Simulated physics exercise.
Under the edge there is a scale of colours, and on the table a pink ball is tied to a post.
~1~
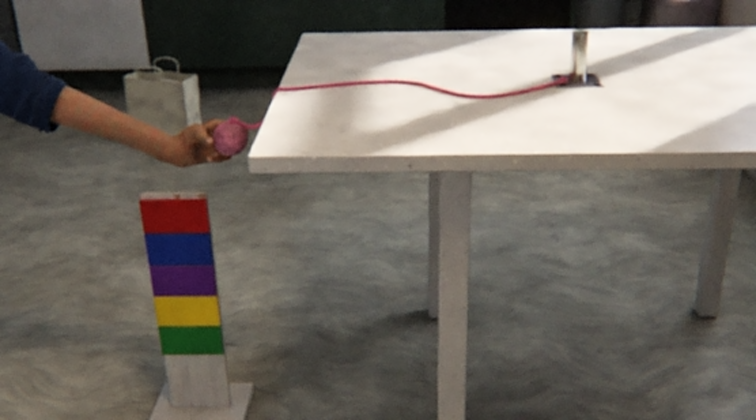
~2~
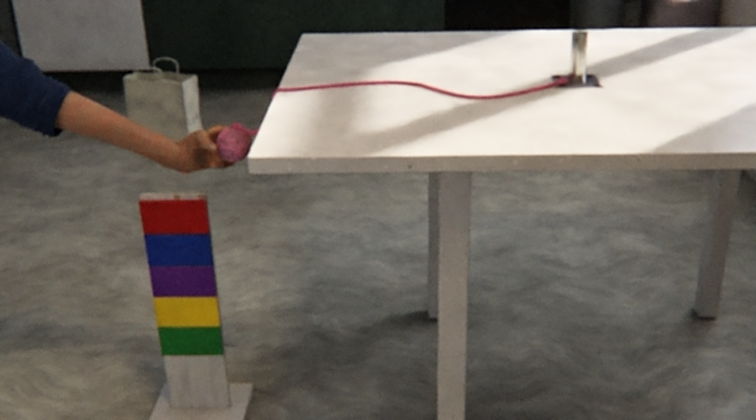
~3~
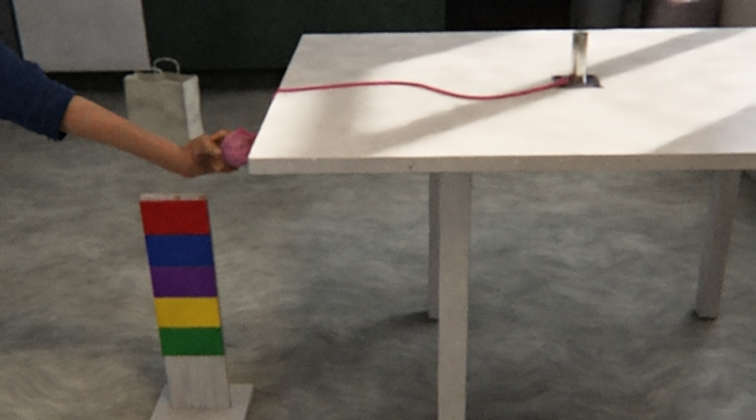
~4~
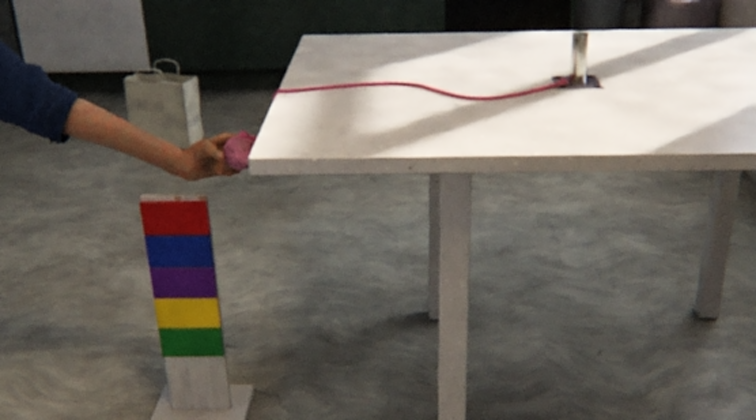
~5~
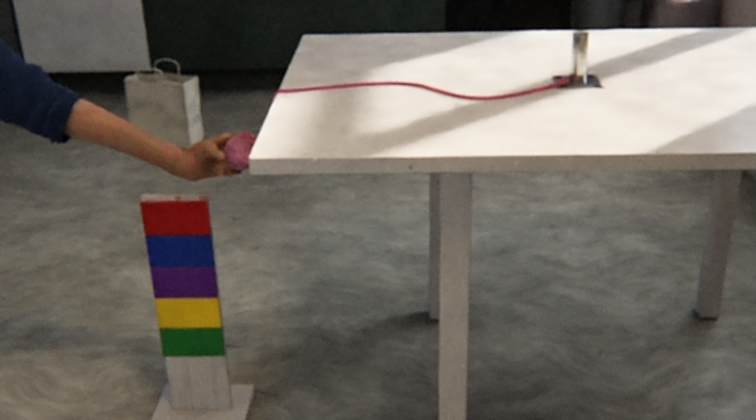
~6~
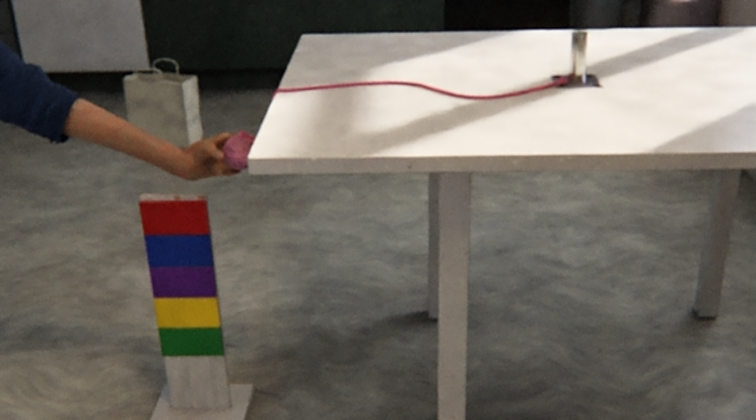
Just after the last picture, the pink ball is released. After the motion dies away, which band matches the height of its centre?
The red one.
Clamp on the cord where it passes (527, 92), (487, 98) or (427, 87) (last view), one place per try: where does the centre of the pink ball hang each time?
(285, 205), (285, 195), (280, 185).
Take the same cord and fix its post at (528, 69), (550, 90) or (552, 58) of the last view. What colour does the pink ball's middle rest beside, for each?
The first case gives blue, the second blue and the third red.
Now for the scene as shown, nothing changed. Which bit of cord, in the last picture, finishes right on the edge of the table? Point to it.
Check around (311, 89) - that's where it is.
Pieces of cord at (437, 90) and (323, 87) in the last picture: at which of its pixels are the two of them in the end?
End: (411, 86) and then (286, 89).
Early on, ball near (301, 207); level with red.
Midway, ball near (274, 211); level with red.
Finally, ball near (288, 209); level with red. The cord holds its middle at red.
